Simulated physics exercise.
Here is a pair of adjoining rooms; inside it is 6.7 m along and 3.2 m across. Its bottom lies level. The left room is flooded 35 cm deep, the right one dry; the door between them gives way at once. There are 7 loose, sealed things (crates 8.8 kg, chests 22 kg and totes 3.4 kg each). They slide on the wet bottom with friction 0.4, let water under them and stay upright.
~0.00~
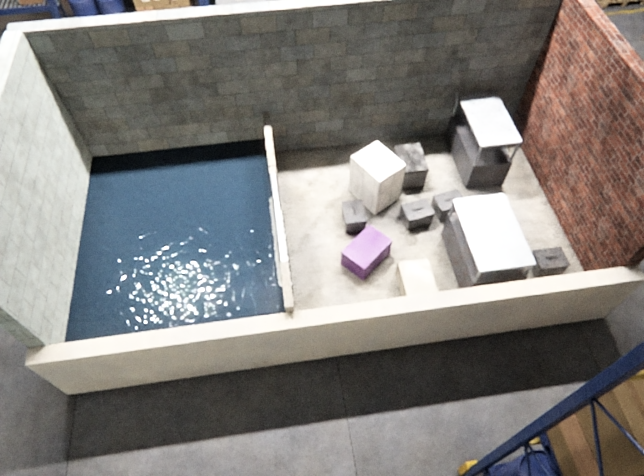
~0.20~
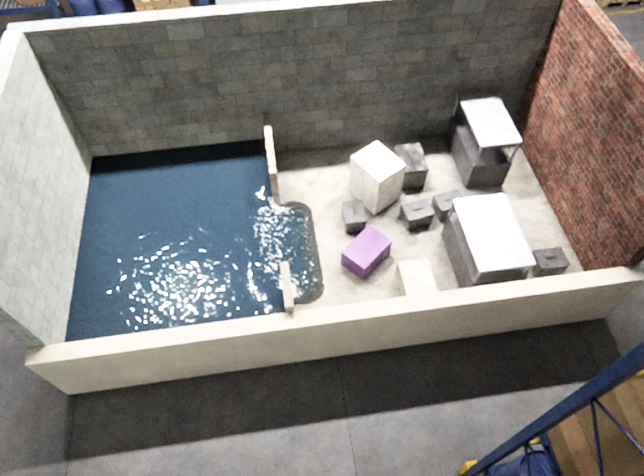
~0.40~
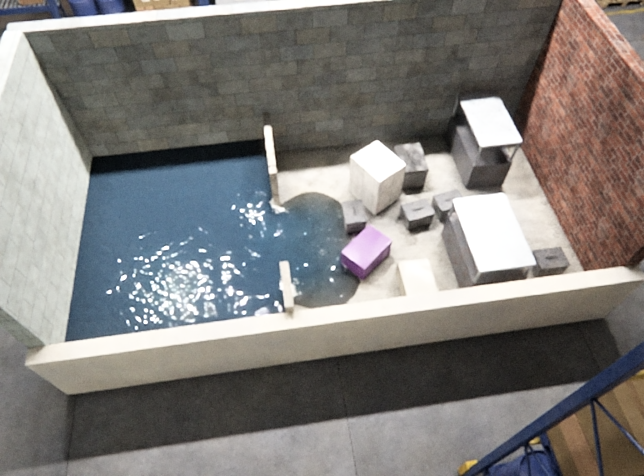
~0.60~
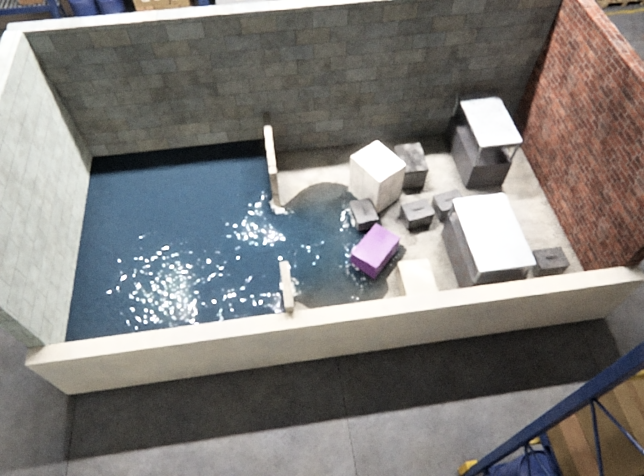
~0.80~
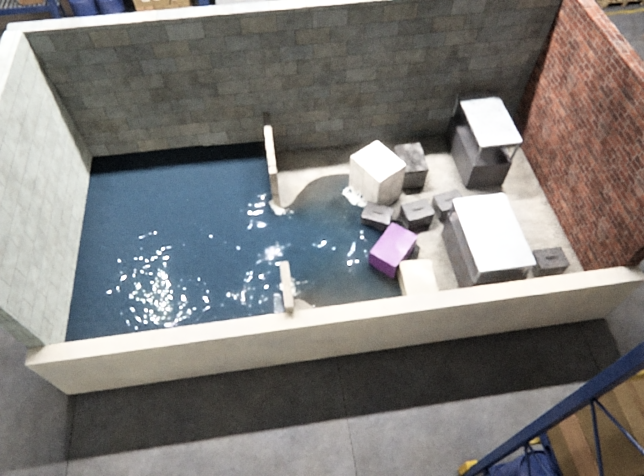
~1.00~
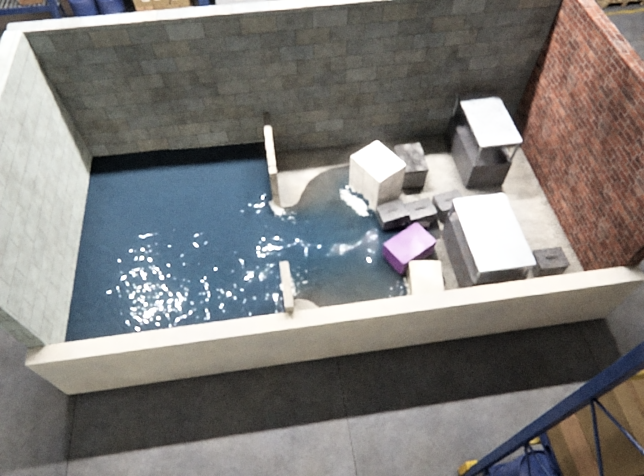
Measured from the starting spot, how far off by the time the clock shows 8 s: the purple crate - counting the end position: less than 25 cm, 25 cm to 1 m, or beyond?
The purple crate travels far.
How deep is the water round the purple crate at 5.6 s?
Roughly 13 cm.
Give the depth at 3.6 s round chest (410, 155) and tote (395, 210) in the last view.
About 6 and 12 cm.
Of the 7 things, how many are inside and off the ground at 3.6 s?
At that moment 4.
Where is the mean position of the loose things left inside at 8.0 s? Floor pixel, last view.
Near (461, 210).
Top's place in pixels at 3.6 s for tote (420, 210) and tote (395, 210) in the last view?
Around (554, 230) and (420, 132).
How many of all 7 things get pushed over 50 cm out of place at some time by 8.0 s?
5 of them.
After 1.6 s the purple crate is near (432, 242), 0.9 m from its start, afloat; 3 afloat.
After 3.6 s the purple crate is near (427, 218), 0.9 m from its start, afloat; 4 afloat.
After 5.6 s the purple crate is near (442, 162), 1.9 m from its start, afloat; 7 afloat.
After 8.0 s the purple crate is near (442, 143), 2.1 m from its start, afloat; 7 afloat.
